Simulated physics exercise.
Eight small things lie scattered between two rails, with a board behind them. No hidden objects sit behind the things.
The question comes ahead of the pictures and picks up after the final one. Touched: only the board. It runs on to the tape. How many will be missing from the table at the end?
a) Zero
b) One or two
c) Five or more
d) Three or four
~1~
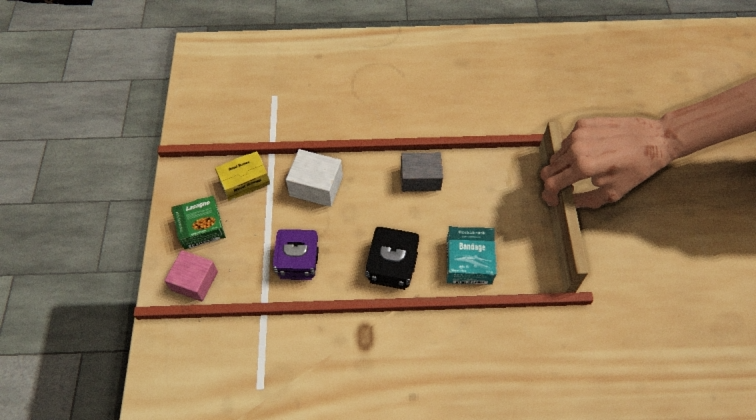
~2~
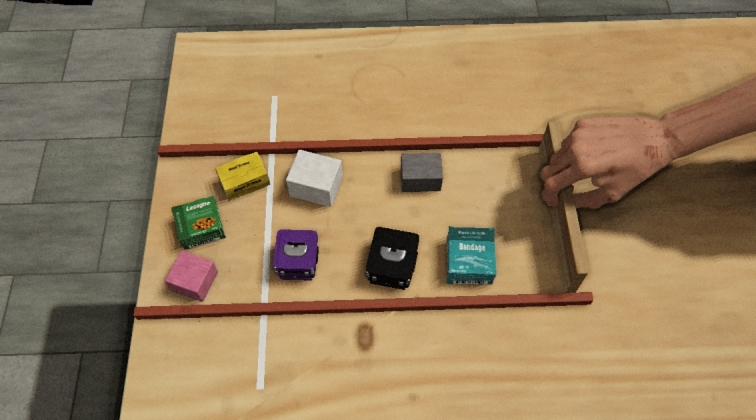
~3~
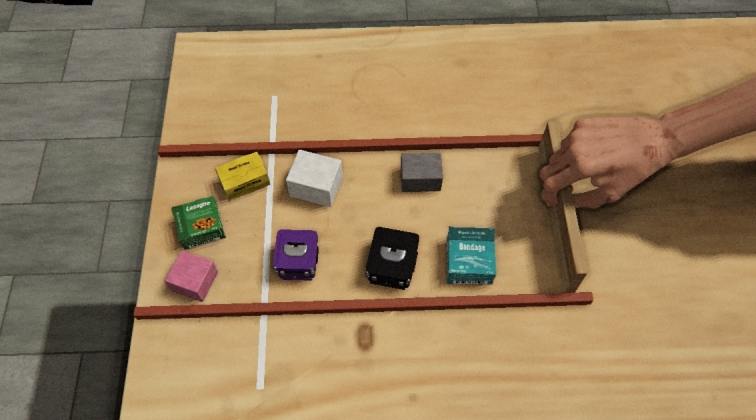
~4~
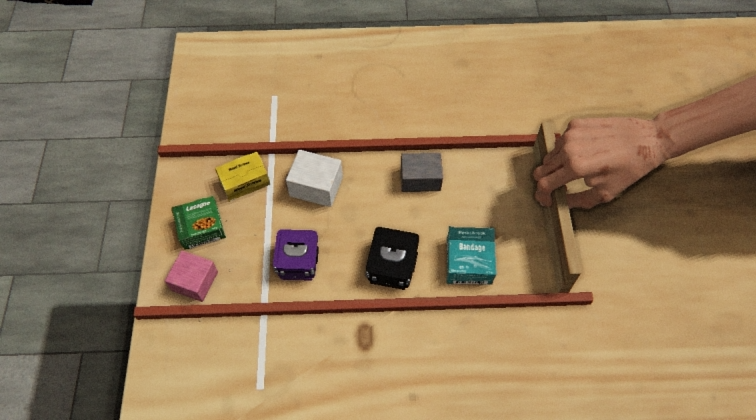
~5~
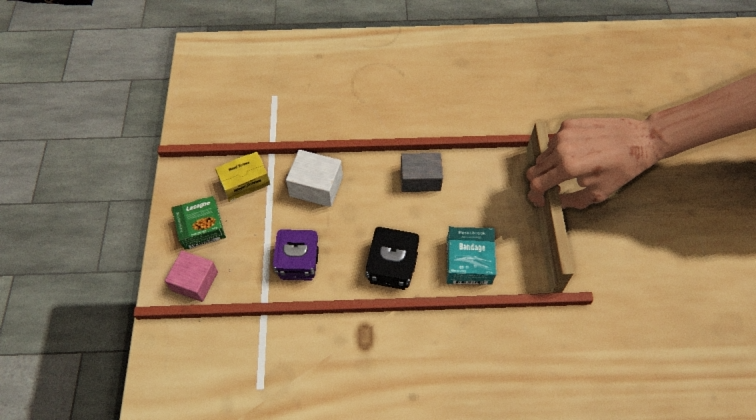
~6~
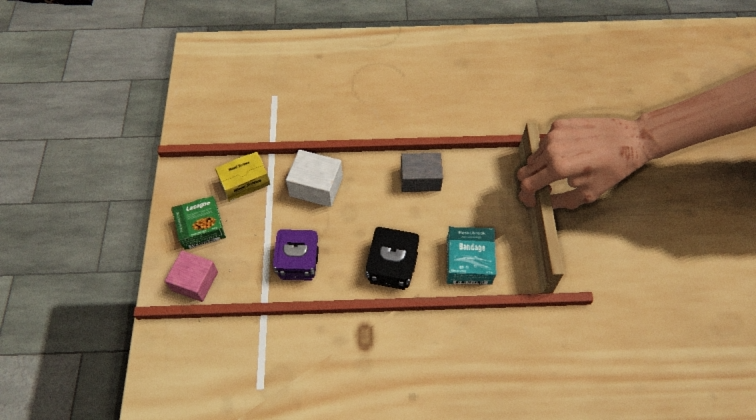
Answer: B.
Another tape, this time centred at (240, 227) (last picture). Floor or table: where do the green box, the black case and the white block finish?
The green box slips off, the black case keeps its place and the white block keeps its place.
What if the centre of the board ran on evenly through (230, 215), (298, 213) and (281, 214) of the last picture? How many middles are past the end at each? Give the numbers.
In order: 4, 0, 1.
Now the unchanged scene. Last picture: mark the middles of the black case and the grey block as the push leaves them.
You'll see the black case at (195, 265), with the grey block at (249, 178).
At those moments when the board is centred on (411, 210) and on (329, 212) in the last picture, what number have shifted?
The first count is 3, and then it's 7.
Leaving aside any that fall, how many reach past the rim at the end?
In total, 3 of them.
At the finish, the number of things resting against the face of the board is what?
It is in contact with 2.
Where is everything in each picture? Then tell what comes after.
Pink block (192, 276); green box (199, 223); yellow box (243, 176); board (562, 205); tape (268, 226), in the first frame.
Green box (199, 223); white block (315, 178), in the second frame.
Yellow box (243, 176); purple case (297, 255), in the third frame.
Pink block (192, 276); black case (393, 259), in the fourth frame.
Green box (199, 223); board (548, 205), in the fifth frame.
Pink block (192, 276); green box (199, 223); yellow box (243, 176); board (539, 206); tape (268, 226), in the sixth frame.
Soon after, none off yet; pink block at rest near (192, 276); green box at rest near (199, 223); yellow box at rest near (243, 176).
At rest, the number that fall off is one or two; fallen, pink block.
